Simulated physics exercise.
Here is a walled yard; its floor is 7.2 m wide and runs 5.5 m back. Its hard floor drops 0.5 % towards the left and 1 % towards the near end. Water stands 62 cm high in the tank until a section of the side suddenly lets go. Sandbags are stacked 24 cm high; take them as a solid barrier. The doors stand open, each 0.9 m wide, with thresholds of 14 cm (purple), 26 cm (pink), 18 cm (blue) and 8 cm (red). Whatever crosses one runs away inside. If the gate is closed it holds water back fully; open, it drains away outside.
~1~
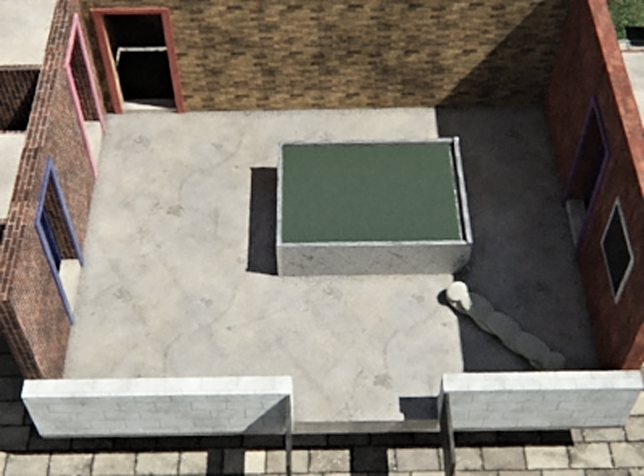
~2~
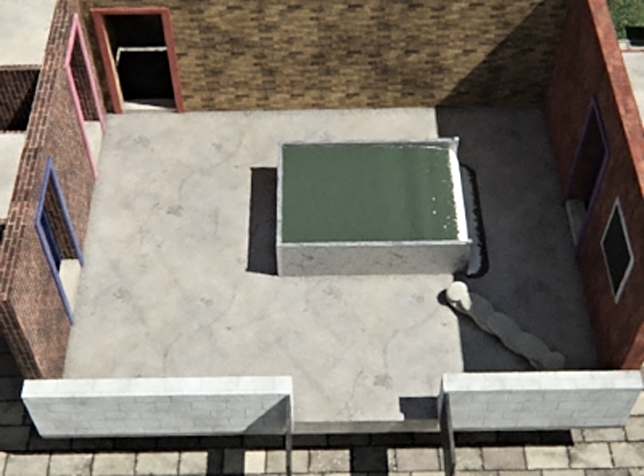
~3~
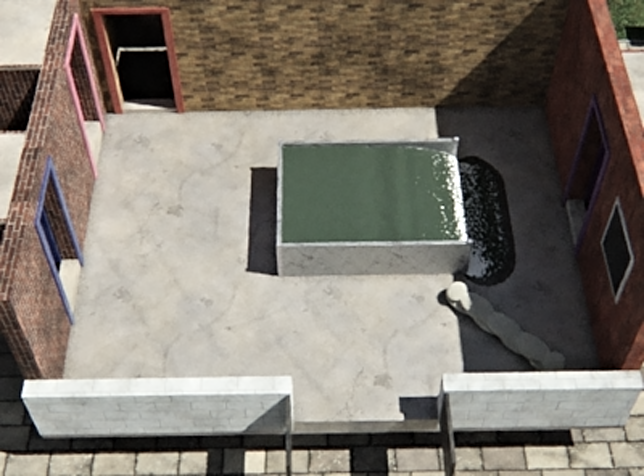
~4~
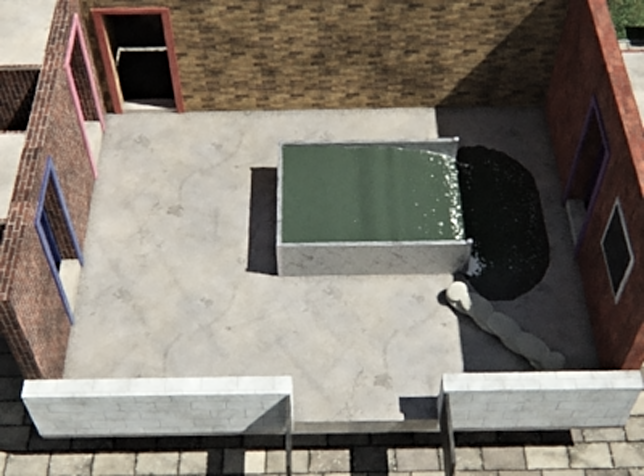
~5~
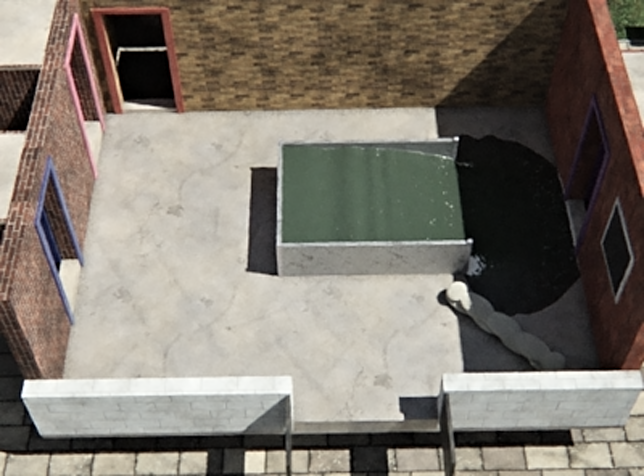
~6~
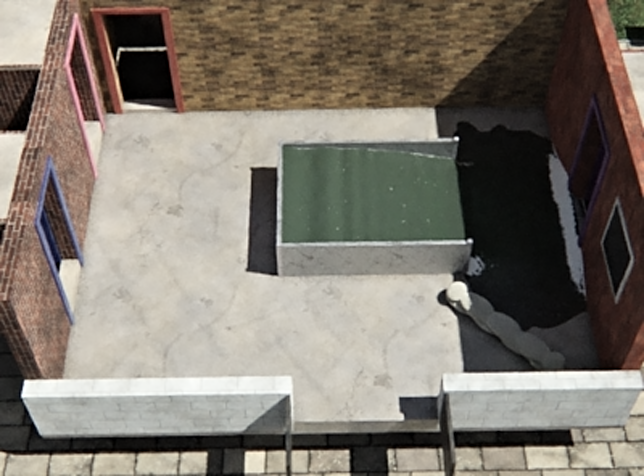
A walled yard with a pale concrete floor is seen from high above its low white front wall, the camera staying still. A large grey tank of green water stands near the middle, with tan brick behind, a blue-framed and a pink-framed doorway at left, a red-framed one at back left, and pale sandbags at lower right. Water pours from the tank's right side, foaming white, and spreads darkly across the shaded floor to the right wall.
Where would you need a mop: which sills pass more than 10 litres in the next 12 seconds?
The water let in: At the purple door it passes the limit; at the pink door it keeps below the limit; at the blue door it keeps below the limit; at the red door it passes the limit.
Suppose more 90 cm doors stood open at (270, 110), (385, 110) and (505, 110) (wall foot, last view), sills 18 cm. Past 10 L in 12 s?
In that order: Below, not over, over.
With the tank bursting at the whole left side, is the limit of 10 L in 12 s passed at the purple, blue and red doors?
Then: Purple under, blue over, red over.
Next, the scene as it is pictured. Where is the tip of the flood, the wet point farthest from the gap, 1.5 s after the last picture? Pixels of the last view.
Around (604, 399).
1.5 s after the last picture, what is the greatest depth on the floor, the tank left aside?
Roughly 40 cm.
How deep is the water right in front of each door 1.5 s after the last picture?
Depths in cm: Purple 39, pink 0, blue 0, red 0.
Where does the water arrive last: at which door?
It is the blue one.
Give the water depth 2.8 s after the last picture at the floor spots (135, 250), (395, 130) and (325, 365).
In that order: 0, 6 and 3 cm.
Then, 0.7 s after the last picture water covers 20 % of the floor and is deepest (41 cm) near (566, 218); purple door 40 cm at the sill, 102 L in, pink door not reached, blue door not reached, red door not reached.
Then, 1.5 s after the last picture water covers 25 % of the floor and is deepest (40 cm) near (604, 399); purple door 39 cm at the sill, 248 L in, pink door not reached, blue door not reached, red door not reached.
Then, 2.8 s after the last picture water covers 50 % of the floor and is deepest (36 cm) near (604, 399); purple door 25 cm at the sill, 397 L in, pink door not reached, blue door not reached, red door not reached.
Then, 6.3 s after the last picture water covers 90 % of the floor and is deepest (16 cm) near (105, 123); purple door 11 cm at the sill, 433 L in, pink door 14 cm at the sill, 0 L in, blue door 11 cm at the sill, 0 L in, red door 9 cm at the sill, 8 L in.
Then, 11.3 s after the last picture water covers 95 % of the floor and is deepest (12 cm) near (59, 409); purple door 9 cm at the sill, 434 L in, pink door 8 cm at the sill, 0 L in, blue door 8 cm at the sill, 0 L in, red door 7 cm at the sill, 23 L in.
